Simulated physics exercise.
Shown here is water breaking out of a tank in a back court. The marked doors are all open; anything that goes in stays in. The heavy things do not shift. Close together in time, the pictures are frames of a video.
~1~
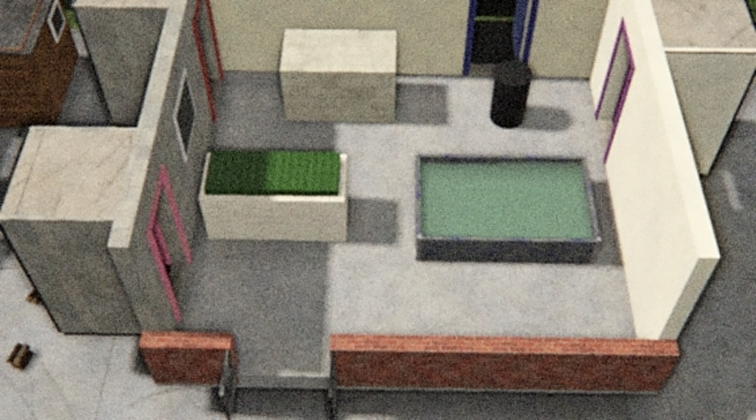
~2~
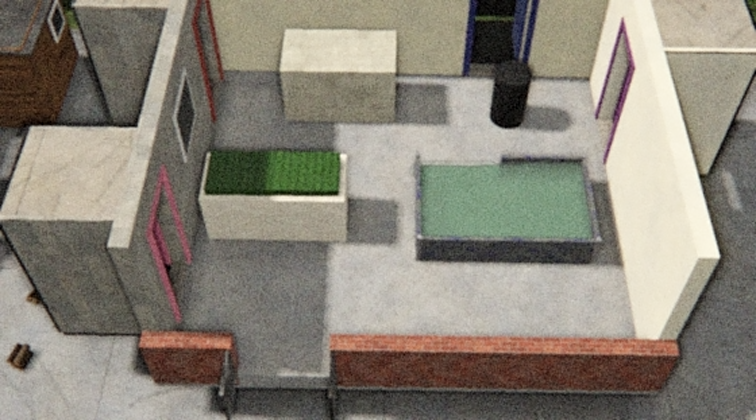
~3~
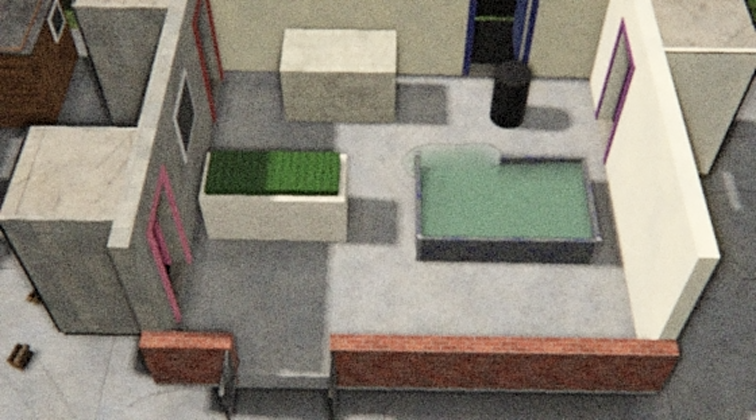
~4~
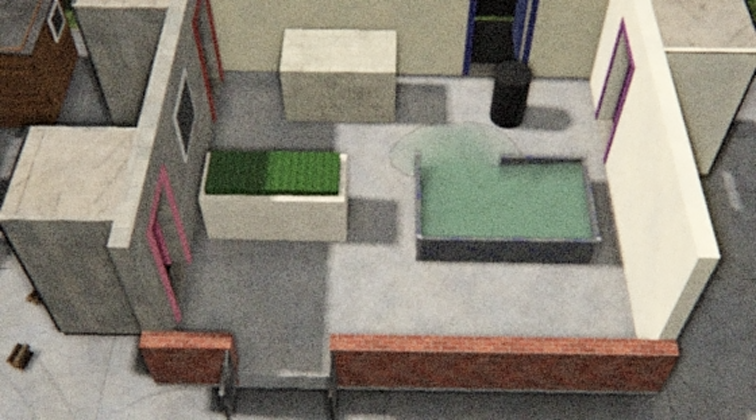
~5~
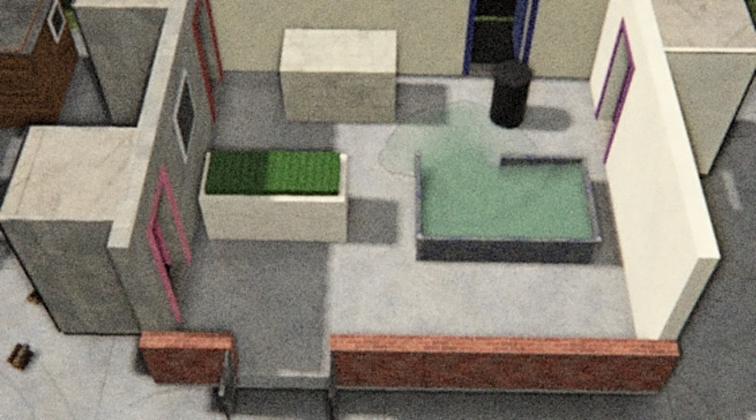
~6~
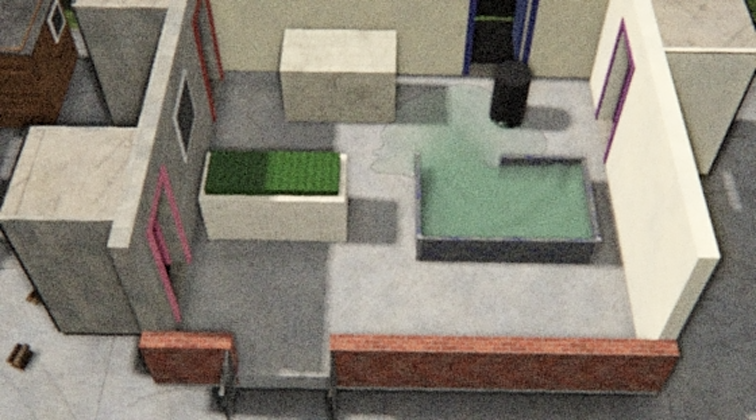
In a walled back court, an open tank of green water sits whole and still beside a planter topped with green. A gap opens on the tank's far side, and water pours out through it, spreading in a thin, pale green sheet across the paving toward the back wall.
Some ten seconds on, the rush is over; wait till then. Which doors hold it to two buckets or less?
As I see it, the red door lets in little enough there, the purple door lets too much in there, the pink door lets in little enough there, the blue door lets too much in there.
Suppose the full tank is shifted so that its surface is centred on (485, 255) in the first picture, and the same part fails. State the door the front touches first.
Answer: The blue one.
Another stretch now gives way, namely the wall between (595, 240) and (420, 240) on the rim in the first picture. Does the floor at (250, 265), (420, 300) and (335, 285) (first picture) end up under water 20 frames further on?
In that order: Flooded, covered, wet.
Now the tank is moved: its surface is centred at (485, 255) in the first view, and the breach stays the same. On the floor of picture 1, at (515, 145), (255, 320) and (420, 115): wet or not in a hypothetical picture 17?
First spot swamped, second bare, third swamped.
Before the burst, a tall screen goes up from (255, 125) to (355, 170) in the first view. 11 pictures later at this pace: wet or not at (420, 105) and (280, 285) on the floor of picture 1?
As listed: Flooded, free of water.
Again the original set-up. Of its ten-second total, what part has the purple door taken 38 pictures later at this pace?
Estimate: Some 25 per cent.
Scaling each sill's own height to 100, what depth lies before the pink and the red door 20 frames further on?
I'd put the first at close to 0 per cent and the second at close to 100 per cent.
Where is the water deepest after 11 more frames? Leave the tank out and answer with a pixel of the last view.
About at (395, 94).
A moment on, water covers 20 % of the floor; the red door not reached, the purple door not reached, the pink door not reached, the blue door under two buckets in.
Next, water covers 25 % of the floor; the red door not reached, the purple door wet at the sill, nothing in, the pink door not reached, the blue door over two buckets in.
Then, water covers 40 % of the floor; the red door wet at the sill, nothing in, the purple door wet at the sill, nothing in, the pink door not reached, the blue door far over two buckets in.
Later, water covers 60 % of the floor; the red door under two buckets in, the purple door under two buckets in, the pink door wet at the sill, nothing in, the blue door far over two buckets in.
In the end, water covers 80 % of the floor; the red door under two buckets in, the purple door over two buckets in, the pink door wet at the sill, nothing in, the blue door far over two buckets in.
